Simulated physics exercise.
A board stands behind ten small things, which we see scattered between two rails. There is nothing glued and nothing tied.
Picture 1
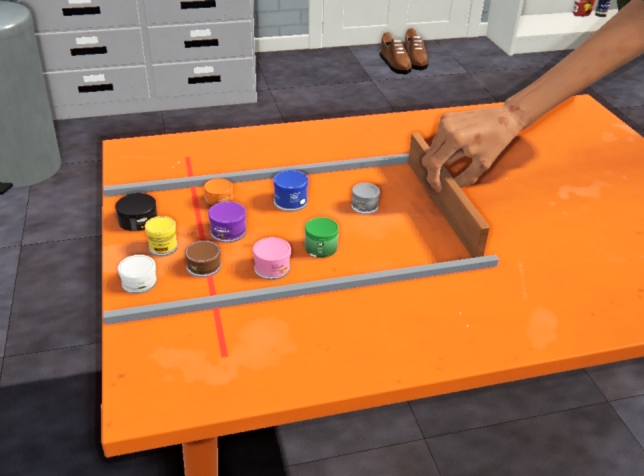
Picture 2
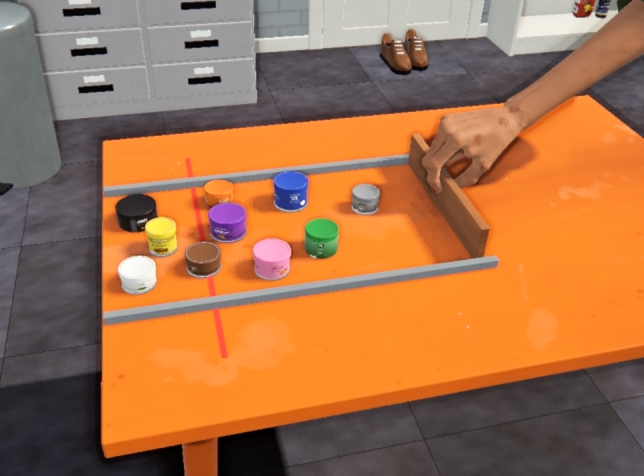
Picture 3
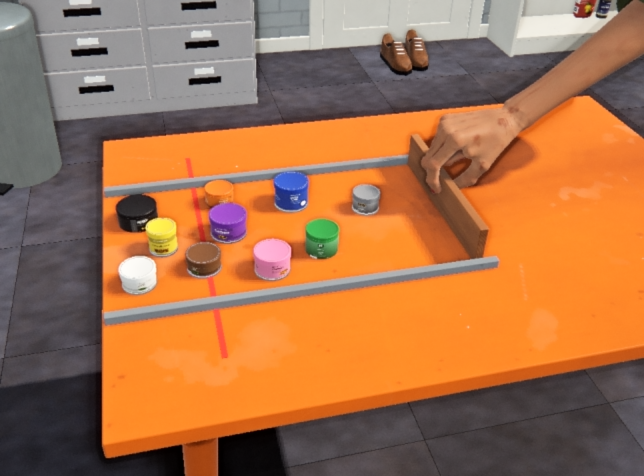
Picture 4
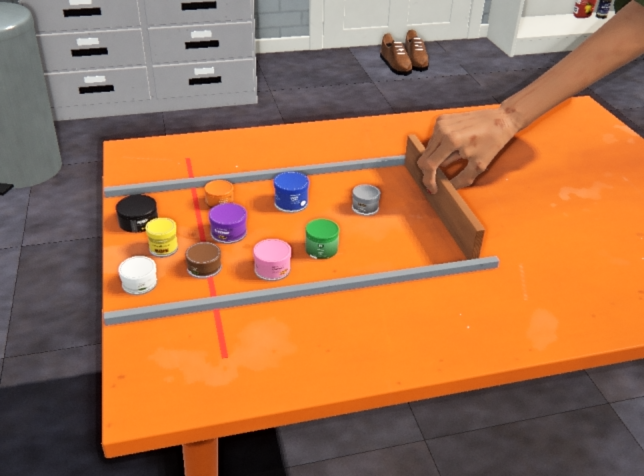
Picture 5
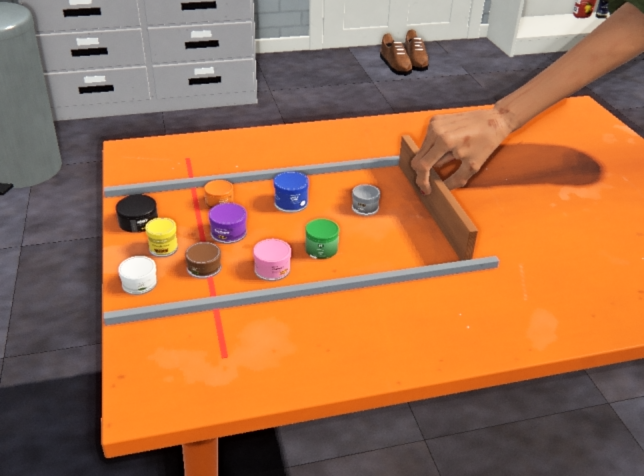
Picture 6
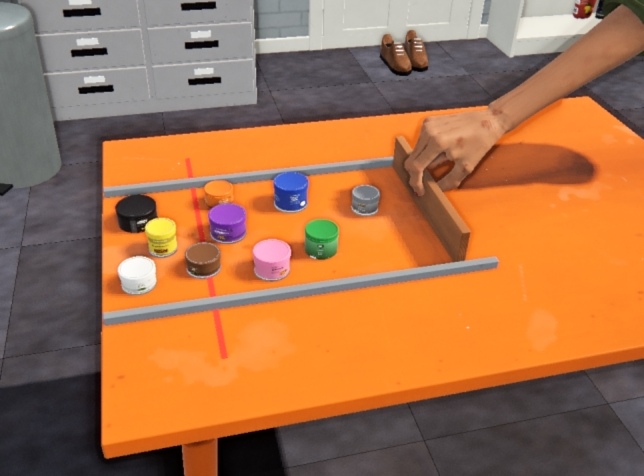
On an orange table in a room with grey drawers, ten small coloured pots sit scattered between two grey rails, some near a red line, while a hand grips a brown board at the right. The board stays almost still at first, then the hand slides it slightly left; the pots do not move.
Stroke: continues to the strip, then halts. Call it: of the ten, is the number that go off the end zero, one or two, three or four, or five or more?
Zero go off.
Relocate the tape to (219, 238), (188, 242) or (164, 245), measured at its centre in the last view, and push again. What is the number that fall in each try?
Respectively 0, 0 and 2.
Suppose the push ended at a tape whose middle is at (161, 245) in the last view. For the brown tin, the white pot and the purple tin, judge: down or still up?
In order, the brown tin keeps its spot, then the white pot goes off the edge, then the purple tin keeps its spot.
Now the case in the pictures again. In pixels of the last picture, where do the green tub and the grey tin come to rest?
Around (189, 253) and around (186, 224).
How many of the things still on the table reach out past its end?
As for overhanging, the count is 0.
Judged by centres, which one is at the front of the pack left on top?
Looks like the white pot to me.
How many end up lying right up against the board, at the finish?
The number is 4.
Soon after, none off yet; white pot at rest near (138, 276); black tub at rest near (137, 214); yellow tin at rest near (162, 238).
In the end, the number that fall off is zero.
